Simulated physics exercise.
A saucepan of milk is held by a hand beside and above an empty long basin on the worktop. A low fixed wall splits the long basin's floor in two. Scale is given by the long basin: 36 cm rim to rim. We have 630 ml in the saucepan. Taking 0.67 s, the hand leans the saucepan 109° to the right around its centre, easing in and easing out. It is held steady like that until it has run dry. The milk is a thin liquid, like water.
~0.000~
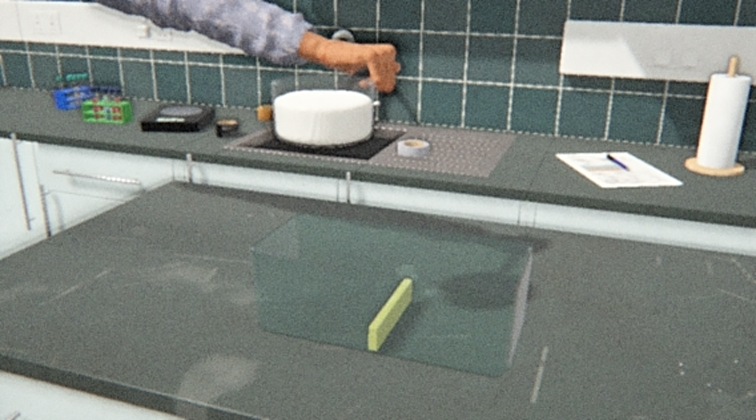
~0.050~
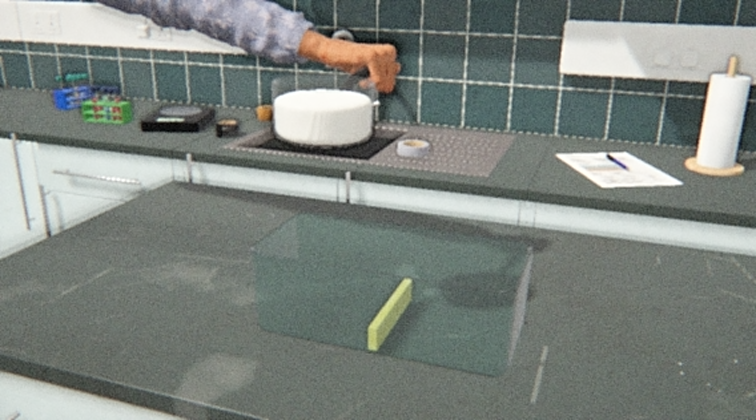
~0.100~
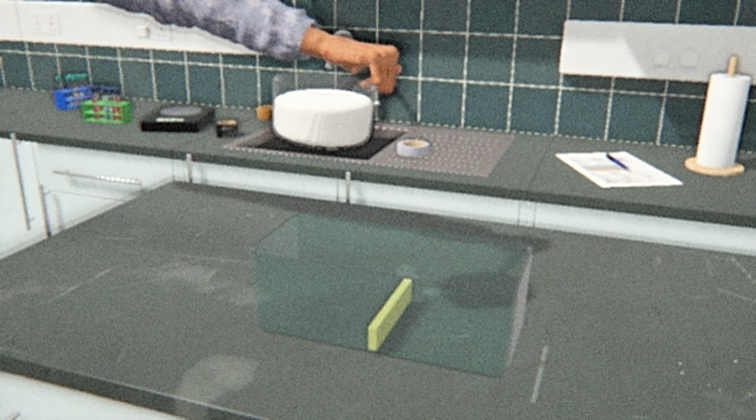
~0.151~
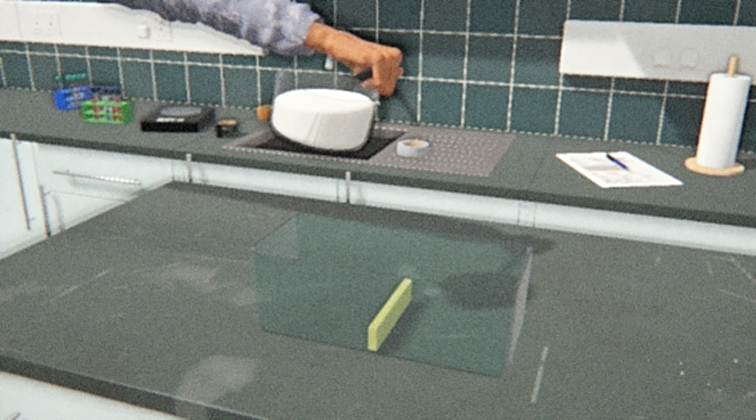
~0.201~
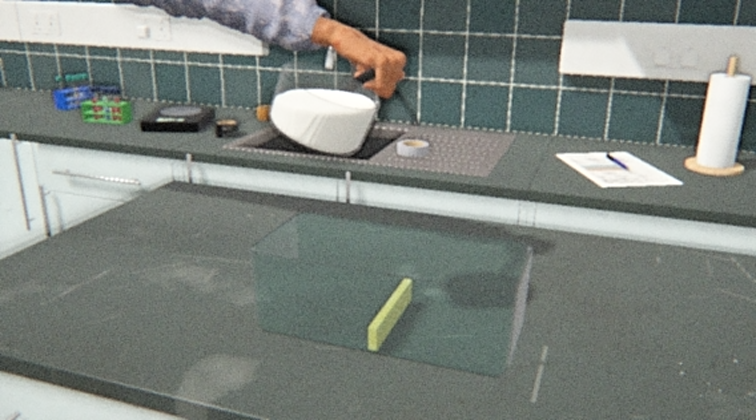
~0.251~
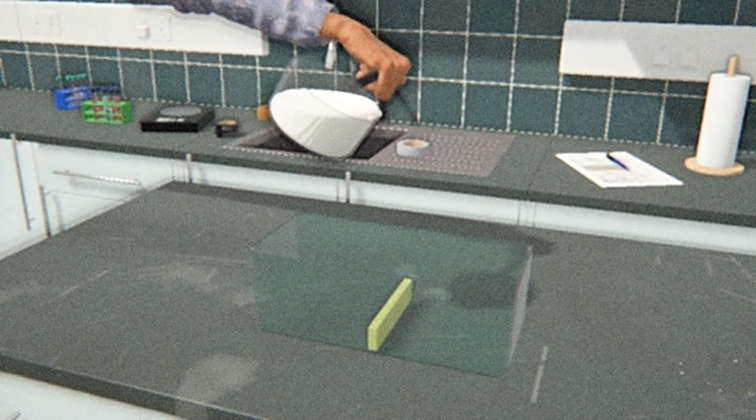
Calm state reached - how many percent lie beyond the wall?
72 percent, roughly.
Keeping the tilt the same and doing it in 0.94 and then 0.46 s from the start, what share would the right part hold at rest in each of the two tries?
Respectively about 75 and 65 percent.
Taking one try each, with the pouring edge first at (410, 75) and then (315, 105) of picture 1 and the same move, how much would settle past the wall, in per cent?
The first try gives 85 percent and the second 10 percent.
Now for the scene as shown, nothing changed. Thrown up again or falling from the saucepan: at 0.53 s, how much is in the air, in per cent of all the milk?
I'd say close to 54 per cent.
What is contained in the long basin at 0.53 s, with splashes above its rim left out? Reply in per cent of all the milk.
About 18%.
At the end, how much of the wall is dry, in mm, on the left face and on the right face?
About 30 mm left, about 18 mm right.
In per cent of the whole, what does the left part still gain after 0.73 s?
I'd say near 10 percent.
Then, 0.53 s in, the tilt is 97° and 27 per cent is still to pour, 0 is left of the wall and 18 right of it.
Then, 0.73 s in, the tilt is 109° and 5 per cent is still to pour, 16 is left of the wall and 69 right of it.
Then, 0.94 s in, the tilt is 109° and 0 per cent is still to pour, 26 is left of the wall and 72 right of it.
Then, 1.17 s in, the tilt is 109° and 0 per cent is still to pour, 26 is left of the wall and 72 right of it.
Finally, 26 per cent lies left of the wall, 72 right of it and 2 outside.
